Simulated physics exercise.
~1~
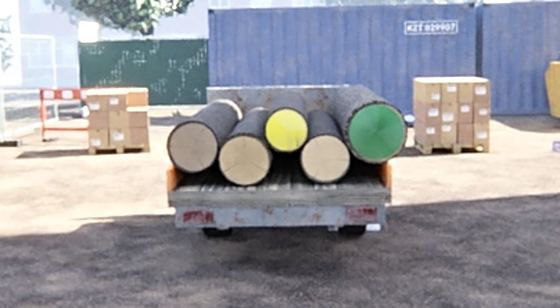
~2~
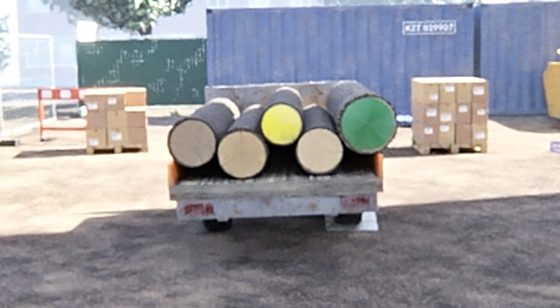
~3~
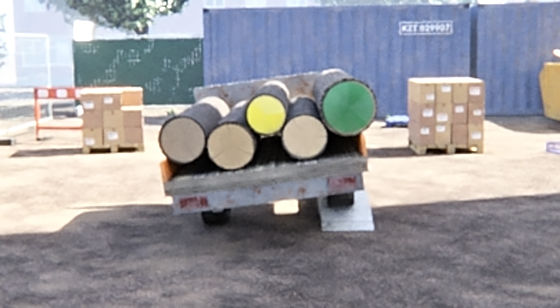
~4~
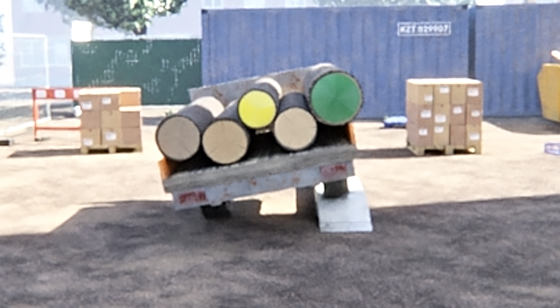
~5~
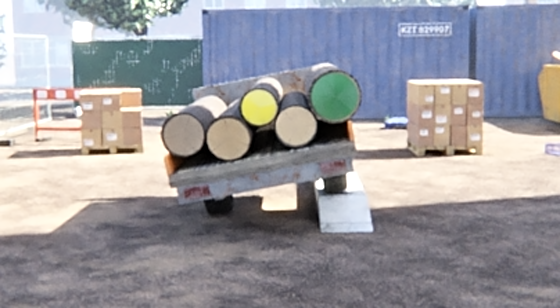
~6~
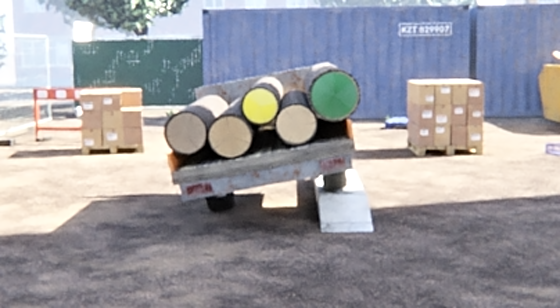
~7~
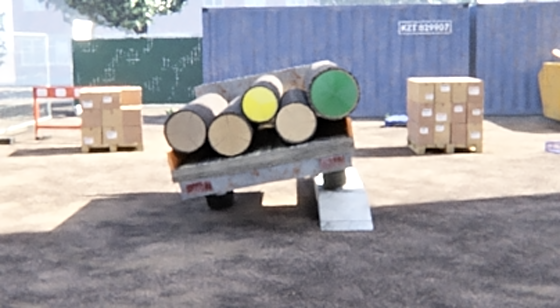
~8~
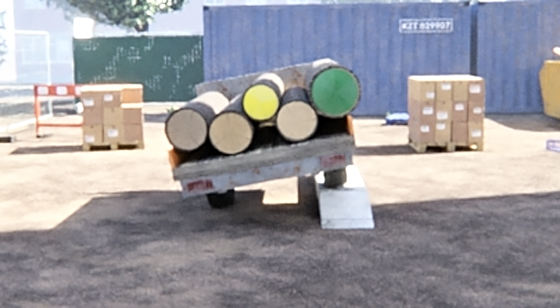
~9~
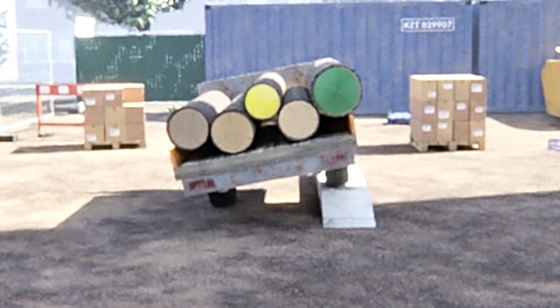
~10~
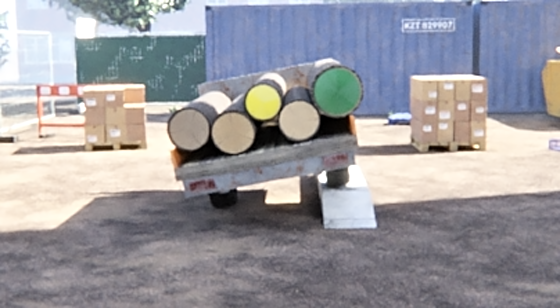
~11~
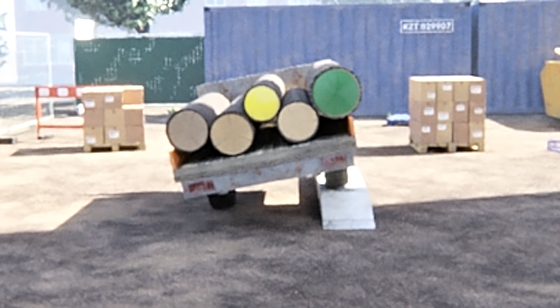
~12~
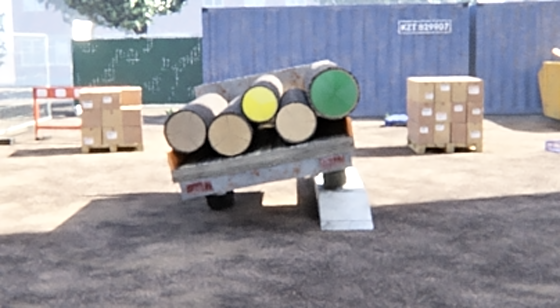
A low trailer carrying five logs, one with a green end and one yellow, rolls away from the camera until its right wheel climbs a ramp-like block, tipping the deck down to the left, where it stops, leaning, with every log still aboard.
